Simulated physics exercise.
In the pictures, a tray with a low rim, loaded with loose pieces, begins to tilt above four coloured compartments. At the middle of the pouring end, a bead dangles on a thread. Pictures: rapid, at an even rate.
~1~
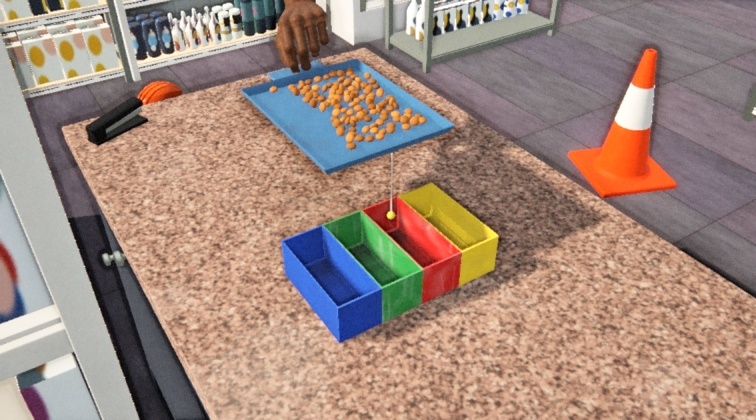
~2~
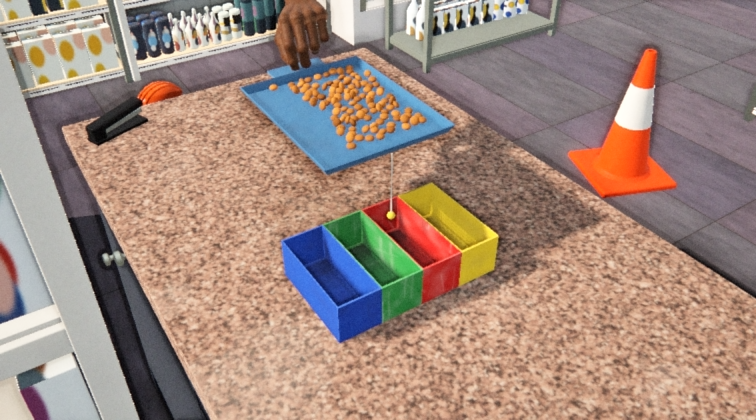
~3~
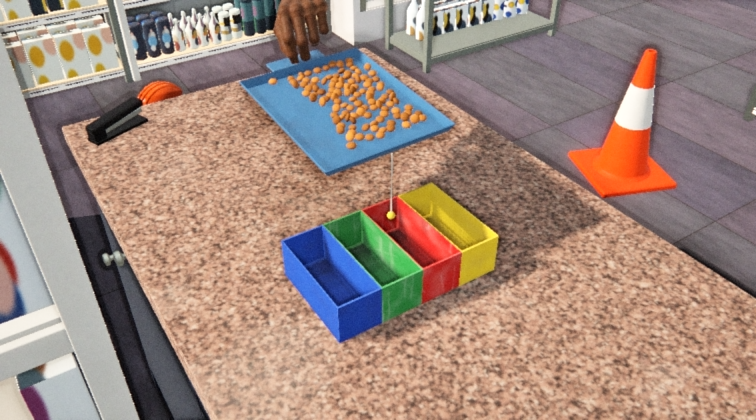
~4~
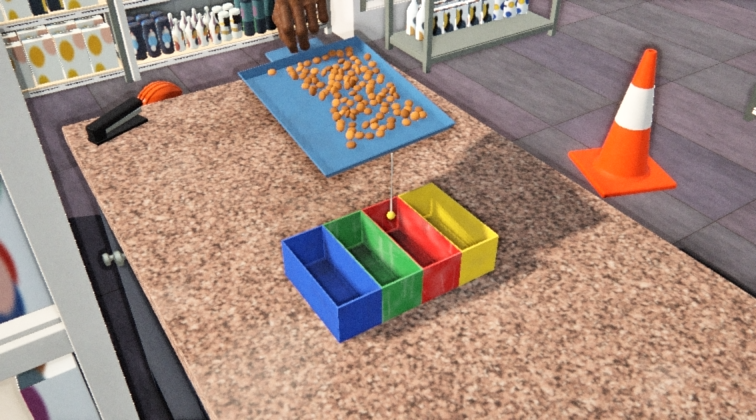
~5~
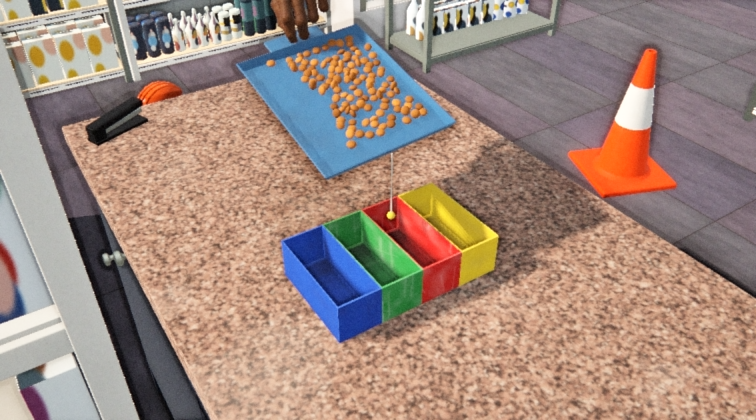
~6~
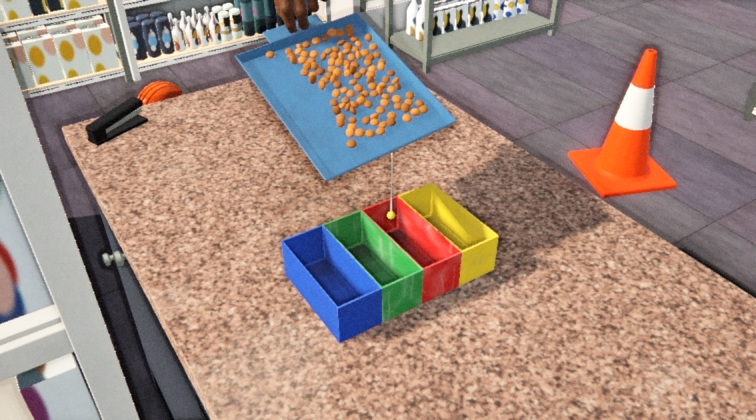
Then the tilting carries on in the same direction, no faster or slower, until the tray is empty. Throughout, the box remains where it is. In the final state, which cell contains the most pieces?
The blue one contains the most.
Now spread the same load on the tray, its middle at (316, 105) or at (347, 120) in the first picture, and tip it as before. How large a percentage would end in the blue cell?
It comes to about 60 per cent the first time and about 50 per cent the second.
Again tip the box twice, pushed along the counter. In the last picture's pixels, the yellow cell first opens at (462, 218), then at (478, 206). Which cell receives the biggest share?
The answer is the cell in blue for the first try and the blue one for the second.
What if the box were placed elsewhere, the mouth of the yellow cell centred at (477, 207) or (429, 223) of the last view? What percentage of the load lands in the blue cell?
Trial 1 near 40 percent, trial 2 near 20 percent.
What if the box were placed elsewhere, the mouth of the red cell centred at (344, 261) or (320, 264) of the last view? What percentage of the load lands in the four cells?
The first yields 90 per cent and the second 80 per cent.
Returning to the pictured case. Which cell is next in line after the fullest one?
The cell in green.
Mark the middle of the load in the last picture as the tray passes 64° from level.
The load is centred about (357, 177).
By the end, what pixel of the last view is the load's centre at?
Near pixel (353, 301).
Soon after the last picture, tray tipped steeply; about two thirds on the tray; a stray few in the blue cell; a stray few in the green cell; a stray few in the red cell; about a third falling or outside the box.
A little later, tray tipped past a quarter turn; about half in the blue cell; about a third in the green cell; a small part in the red cell; a stray few falling or outside the box.
Later still, tray tipped past a quarter turn; about half in the blue cell; about a third in the green cell; a small part in the red cell; a stray few falling or outside the box.
At rest, tray tipped past a quarter turn; about half in the blue cell; about a third in the green cell; a small part in the red cell; none in the yellow cell; a stray few outside the box.
